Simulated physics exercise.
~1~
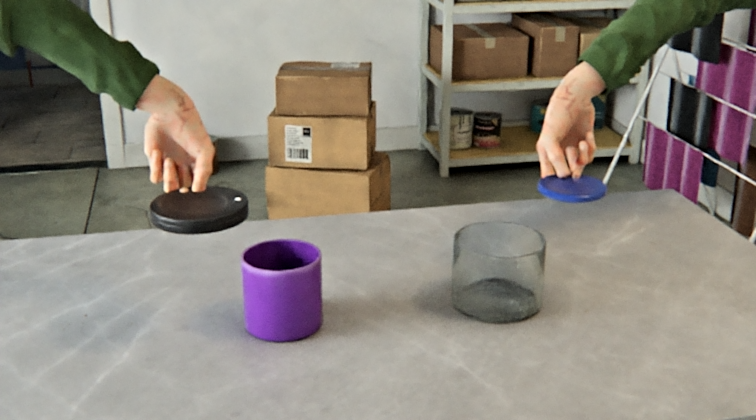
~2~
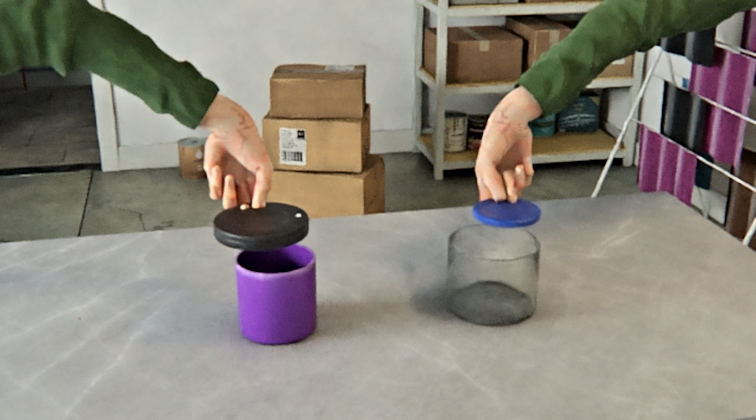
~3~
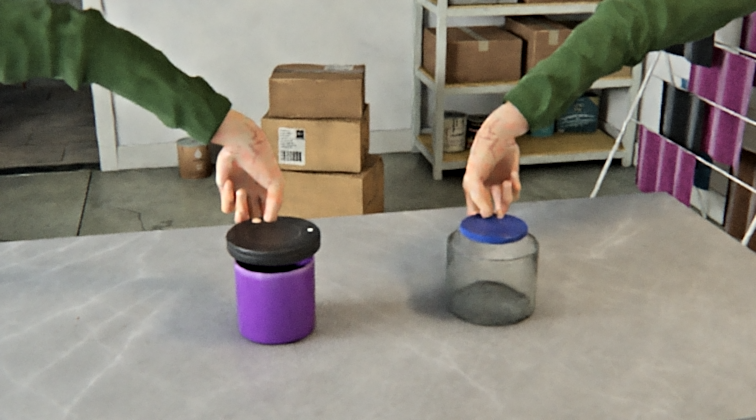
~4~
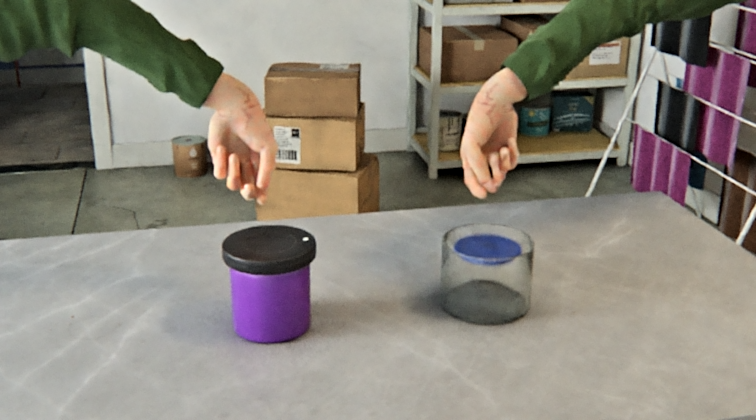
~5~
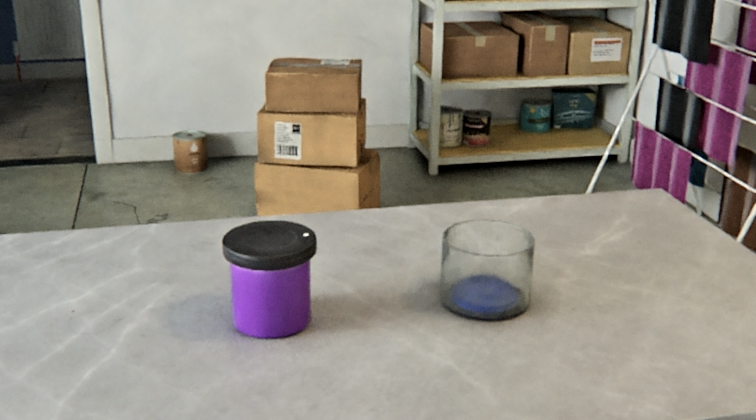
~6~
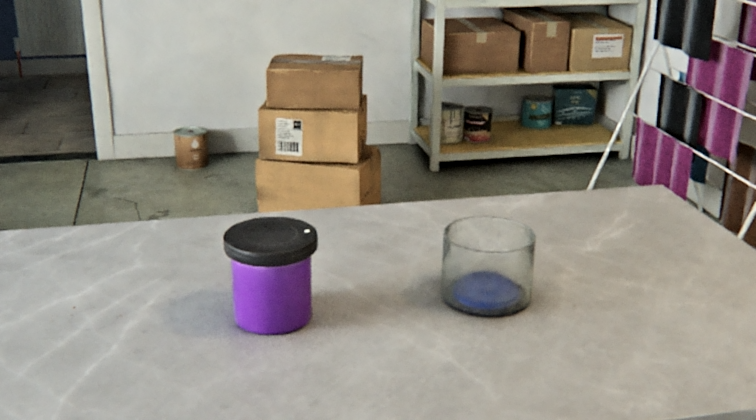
Two hands lowering discs onto open containers and letting go, the black lid resting on the purple mug, the blue disc dropping inside the glass.
